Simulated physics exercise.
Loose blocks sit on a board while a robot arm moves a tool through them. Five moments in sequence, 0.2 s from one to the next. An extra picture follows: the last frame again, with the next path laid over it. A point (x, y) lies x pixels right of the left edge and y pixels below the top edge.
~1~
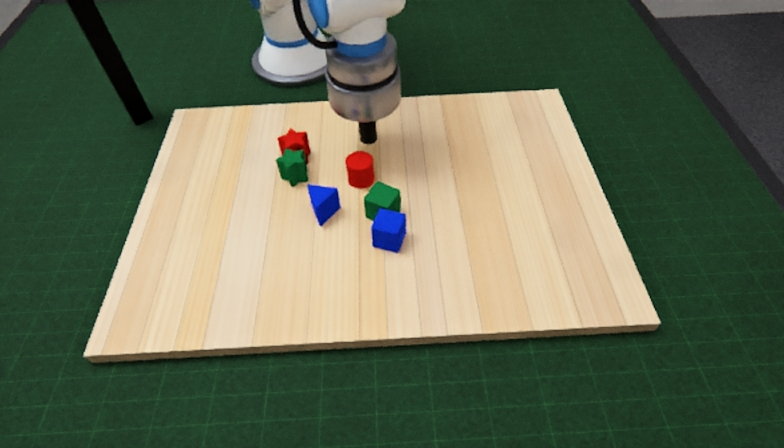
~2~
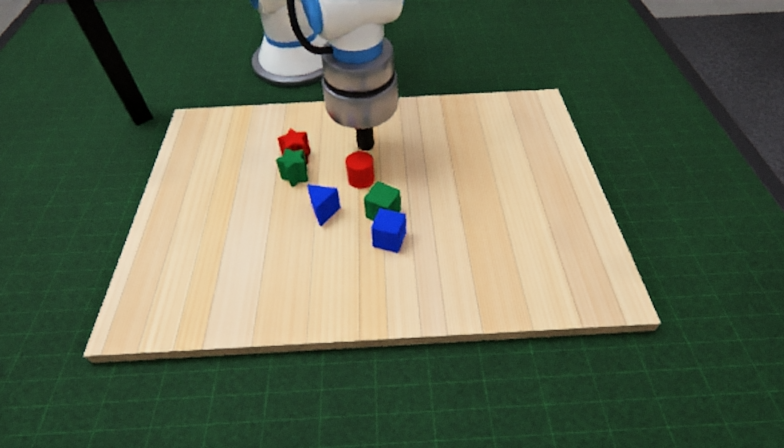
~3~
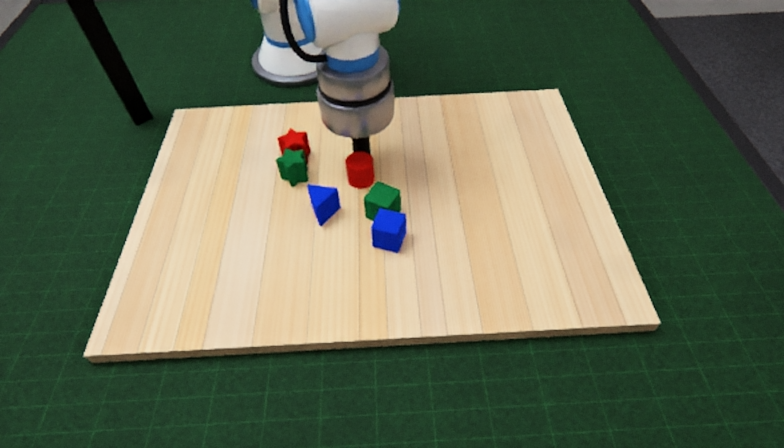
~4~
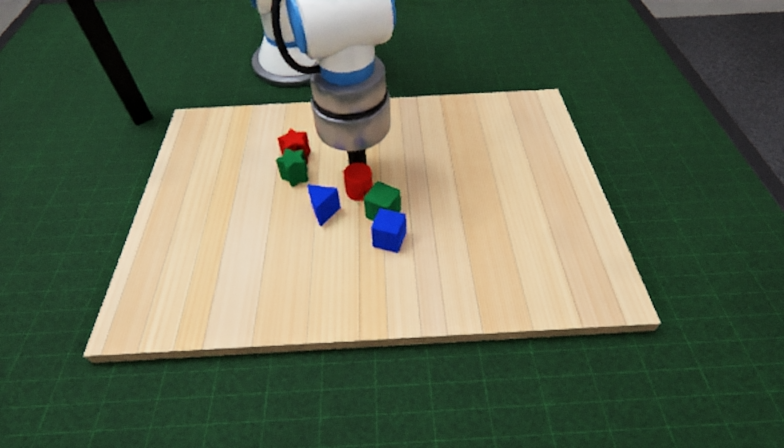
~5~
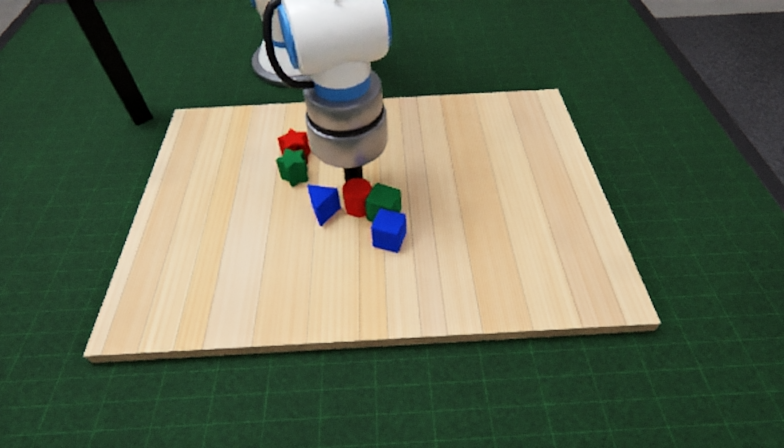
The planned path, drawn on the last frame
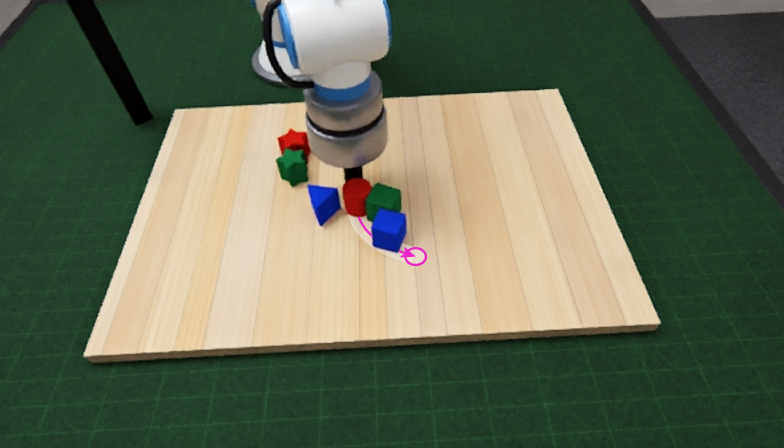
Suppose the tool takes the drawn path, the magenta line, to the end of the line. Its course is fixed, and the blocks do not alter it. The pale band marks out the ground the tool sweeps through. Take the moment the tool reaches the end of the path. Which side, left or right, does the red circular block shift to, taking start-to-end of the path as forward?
It moves right.
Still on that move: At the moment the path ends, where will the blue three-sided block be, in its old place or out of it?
It stays put.
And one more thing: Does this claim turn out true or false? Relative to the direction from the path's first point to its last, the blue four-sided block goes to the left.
That statement is accurate.
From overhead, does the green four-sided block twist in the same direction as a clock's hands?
That would be a no.
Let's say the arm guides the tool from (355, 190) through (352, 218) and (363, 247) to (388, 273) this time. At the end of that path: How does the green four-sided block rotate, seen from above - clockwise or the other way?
Spin direction: Counter-clockwise.
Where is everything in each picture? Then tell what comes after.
The first picture shows tool tip (369, 140); block tops, blue three-sided block (320, 193); red circular block (359, 160); green four-sided block (382, 194); blue four-sided block (389, 221).
The second picture shows tool (366, 146); blocks unchanged.
The third picture shows tool (362, 155); blocks unchanged.
The fourth picture shows tool (358, 166); red circular block (357, 172).
The fifth picture shows tool (354, 182); blue three-sided block (320, 193); red circular block (357, 187); green four-sided block (383, 195); blue four-sided block (389, 221).
Path on the board, from (355, 190) through (359, 217) and (380, 242) to (416, 256).
The first path, step by step. One third of the way, tool (358, 209); red circular block (361, 217); green four-sided block (389, 198), turned 25° anticlockwise; blue four-sided block (390, 223).
Two thirds of the way, tool (380, 234); red circular block (368, 243); green four-sided block (389, 199), turned 30° anticlockwise; blue four-sided block (406, 234), turned 30° anticlockwise.
At the end, tool (416, 248); blue three-sided block in place; red circular block (370, 244); green four-sided block (389, 199), turned 30° anticlockwise; blue four-sided block (442, 251), turned 20° anticlockwise.
